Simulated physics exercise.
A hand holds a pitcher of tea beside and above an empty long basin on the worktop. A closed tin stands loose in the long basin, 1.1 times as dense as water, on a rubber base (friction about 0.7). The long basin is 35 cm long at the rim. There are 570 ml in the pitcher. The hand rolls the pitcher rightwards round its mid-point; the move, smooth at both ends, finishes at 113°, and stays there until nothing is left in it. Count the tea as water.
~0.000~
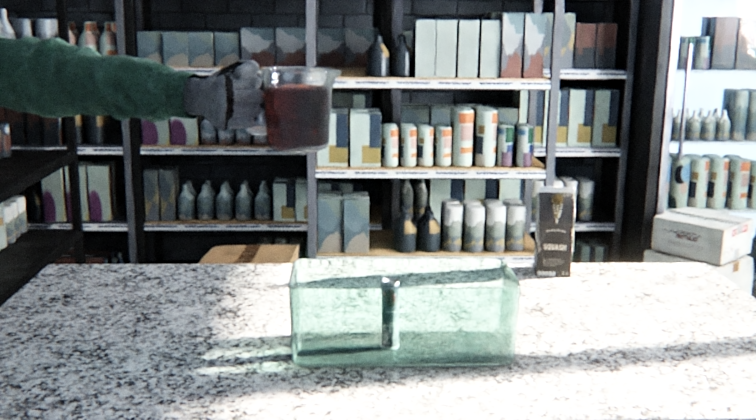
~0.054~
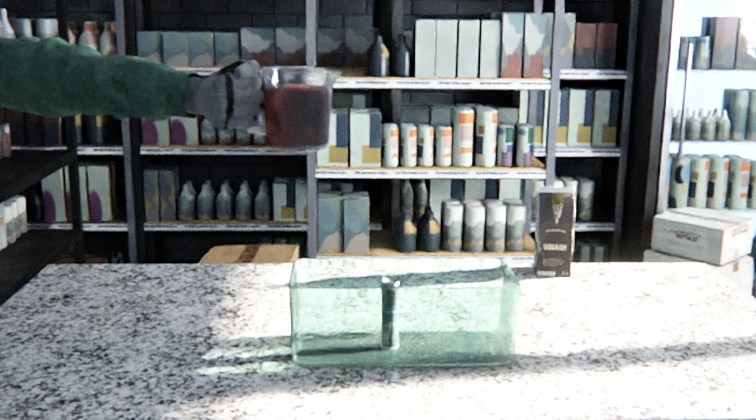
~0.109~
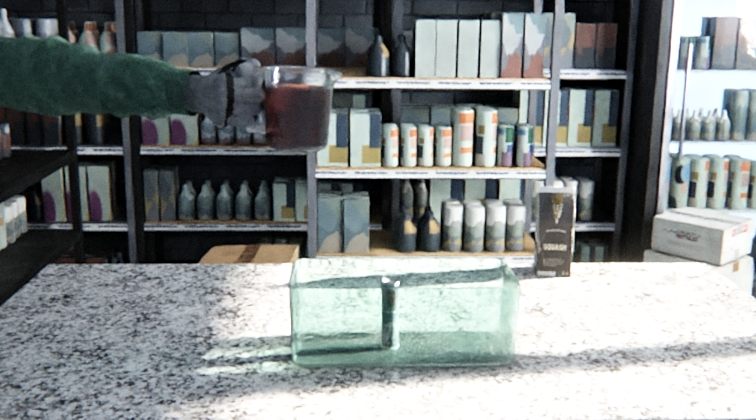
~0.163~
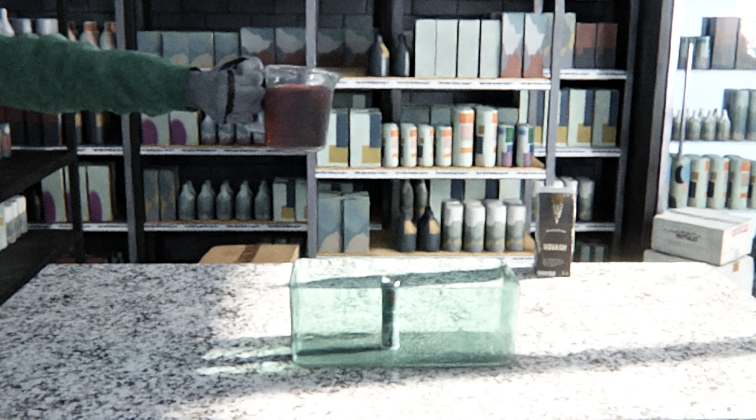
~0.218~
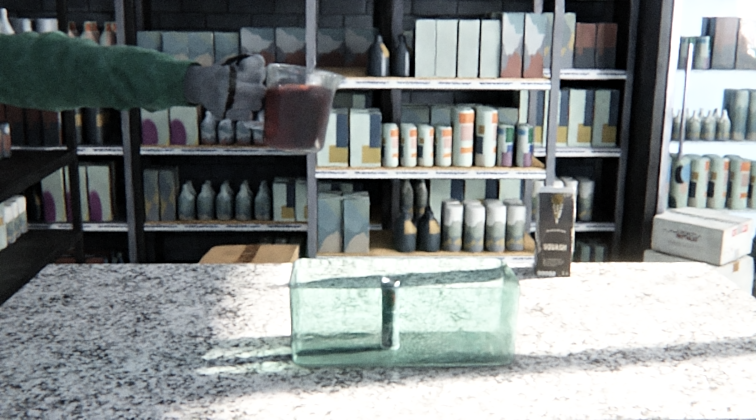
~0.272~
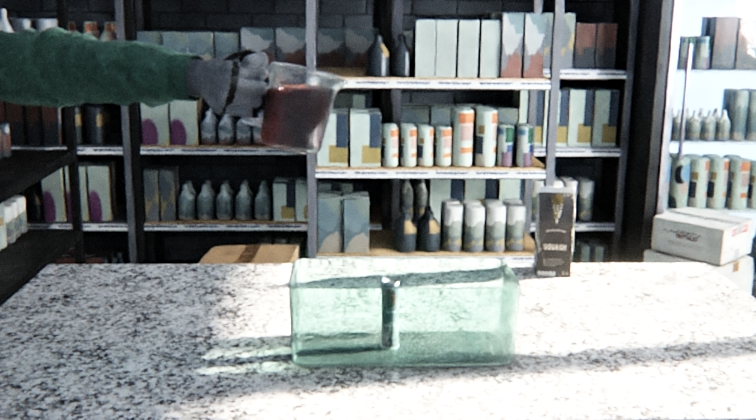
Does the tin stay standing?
The tin stays up.
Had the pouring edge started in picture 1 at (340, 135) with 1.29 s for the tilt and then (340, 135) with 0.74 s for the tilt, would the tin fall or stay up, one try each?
First it goes over; then it goes over.
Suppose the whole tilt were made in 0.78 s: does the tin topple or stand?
Then it topples.
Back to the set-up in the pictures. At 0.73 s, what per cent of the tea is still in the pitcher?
Some 82 per cent.
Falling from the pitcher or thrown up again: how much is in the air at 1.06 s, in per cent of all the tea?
Some 34 per cent.
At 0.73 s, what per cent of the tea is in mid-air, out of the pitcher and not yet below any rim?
Some 16 per cent.
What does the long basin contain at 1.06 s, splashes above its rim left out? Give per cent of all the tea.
About 44 per cent.
After 0.73 s the tilt is 68° and 83 per cent is still to pour; the tin stands where it began.
After 1.06 s the tilt is 104° and 20 per cent is still to pour; the tin stands where it began.
After 1.41 s the tilt is 113° and 0 per cent is still to pour; the tin stands 1 cm from where it began.
After 1.79 s the tilt is 113° and 0 per cent is still to pour; the tin stands 1 cm from where it began.
In the end the tin stands 1 cm from where it began.
